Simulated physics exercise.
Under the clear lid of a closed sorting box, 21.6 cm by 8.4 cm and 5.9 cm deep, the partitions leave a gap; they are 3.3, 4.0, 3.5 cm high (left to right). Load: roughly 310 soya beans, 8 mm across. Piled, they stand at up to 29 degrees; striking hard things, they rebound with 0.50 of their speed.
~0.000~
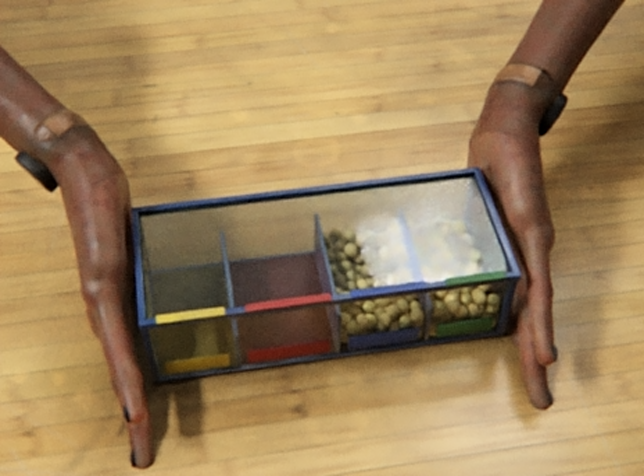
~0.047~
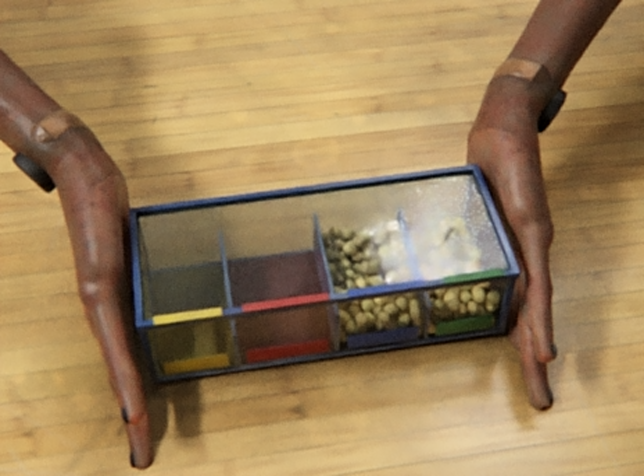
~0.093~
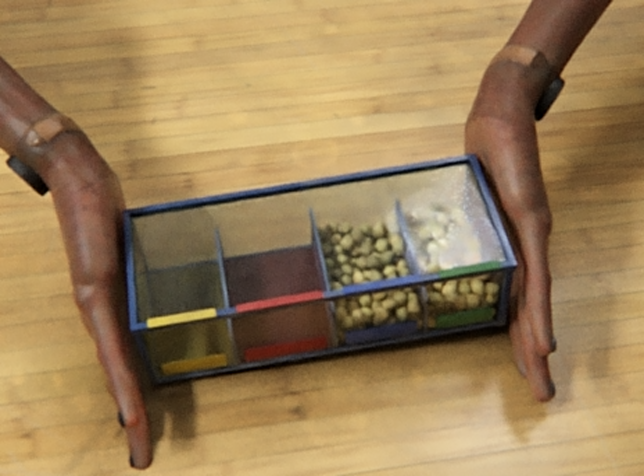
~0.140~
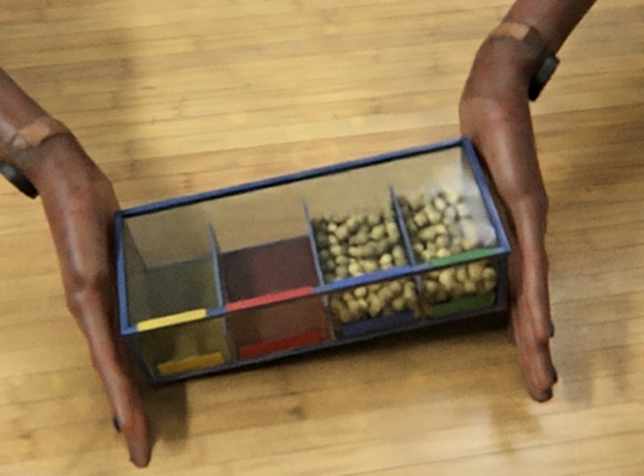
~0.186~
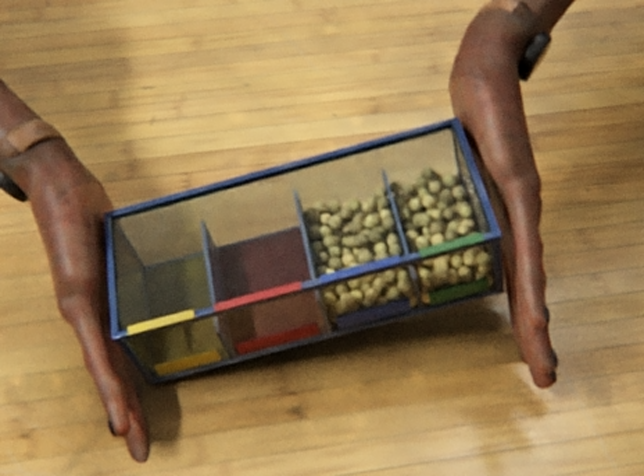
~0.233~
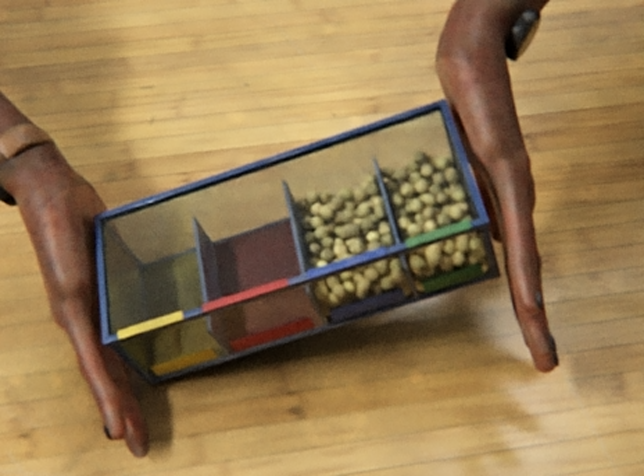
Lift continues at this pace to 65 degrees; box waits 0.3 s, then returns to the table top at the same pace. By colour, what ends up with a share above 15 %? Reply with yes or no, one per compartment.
Red compartment no, blue compartment yes, green compartment yes, yellow compartment no.
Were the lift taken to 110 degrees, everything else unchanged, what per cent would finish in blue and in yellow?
You'd find blue with 50 % and yellow with 40 %.
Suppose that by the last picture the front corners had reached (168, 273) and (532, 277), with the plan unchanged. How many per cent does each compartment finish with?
Per cent at the end: Red 0; blue 50; green 50; yellow 0.
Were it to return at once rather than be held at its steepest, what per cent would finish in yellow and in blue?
In per cent: Yellow 0, blue 55.
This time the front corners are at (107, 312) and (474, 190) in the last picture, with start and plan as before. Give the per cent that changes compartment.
I'd put it at about 10 per cent.
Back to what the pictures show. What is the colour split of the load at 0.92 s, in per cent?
You'd find red at 0, blue at 55, green at 40 and yellow at 0 per cent.
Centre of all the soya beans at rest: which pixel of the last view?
At about (381, 292).
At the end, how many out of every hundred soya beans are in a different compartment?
It works out to about 5 per cent.
After 0.92 s, tilt 65 degrees; blue 55 %, green 40 %.
After 1.39 s, tilt 34 degrees; blue 55 %, green 40 %, yellow 5 %.
Then, at 1.92 s, tilt 0 degrees; blue 55 %, green 40 %, yellow 5 %.
In the end, at 2.4 s, red 0 %, blue 55 %, green 40 %, yellow 5 %.
